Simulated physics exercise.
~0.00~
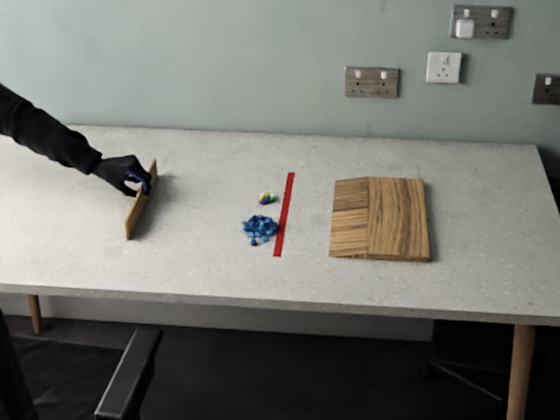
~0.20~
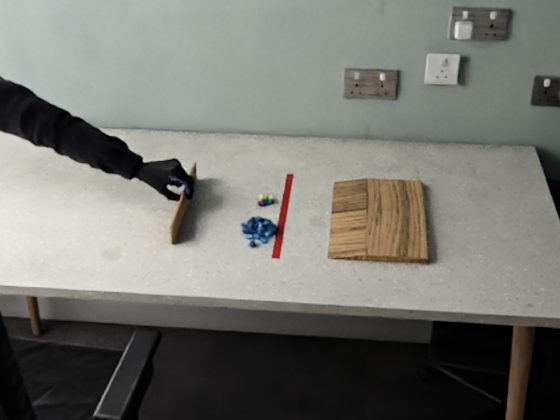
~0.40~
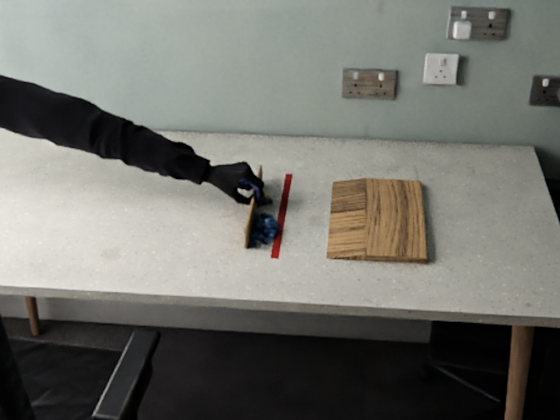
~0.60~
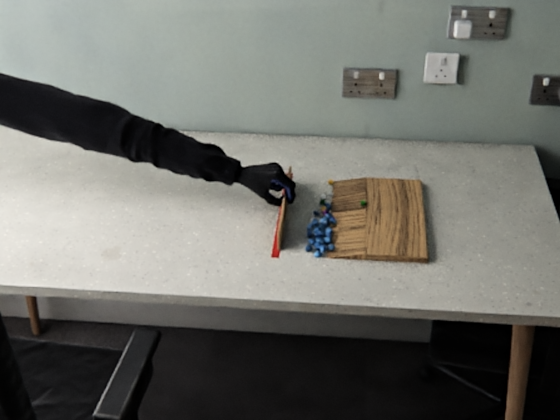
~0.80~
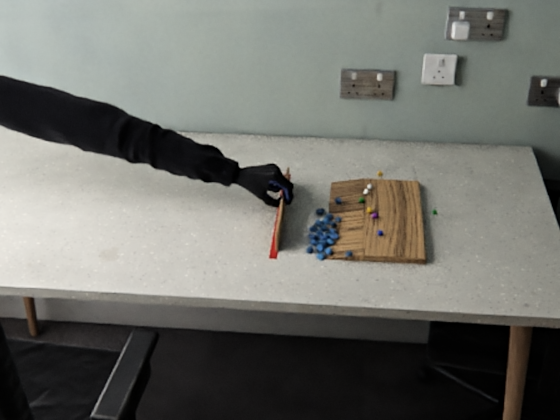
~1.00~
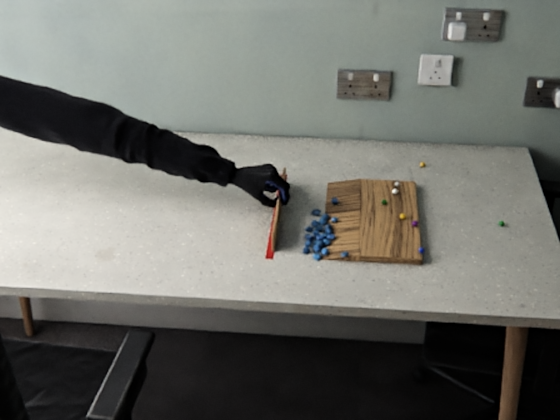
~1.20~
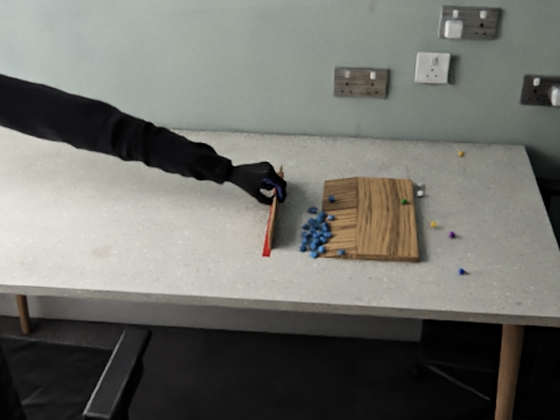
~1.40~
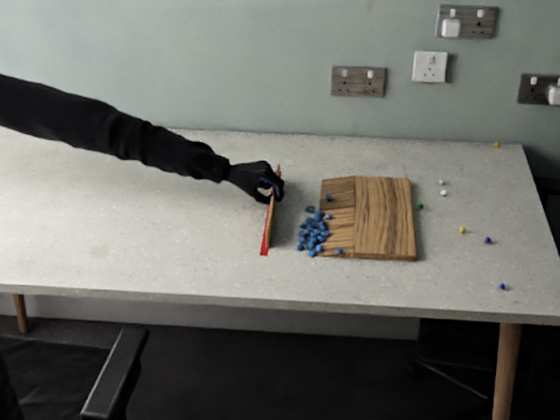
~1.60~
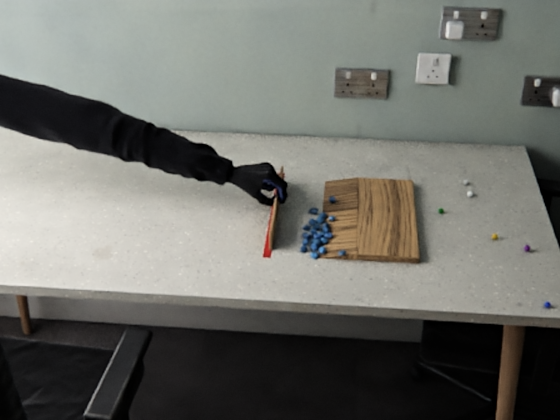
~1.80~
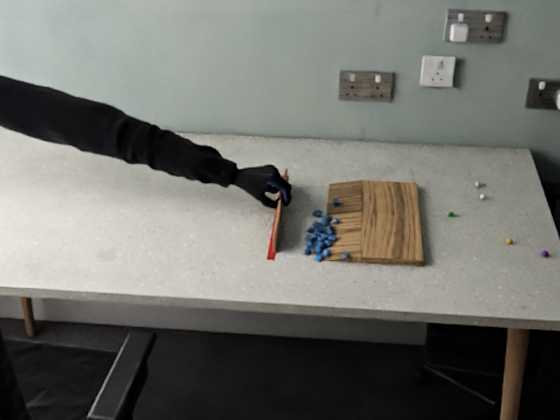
A gloved hand sweeps a card rightward, stopping at red tape as colourful bits cross the wedge and blue ones lag.
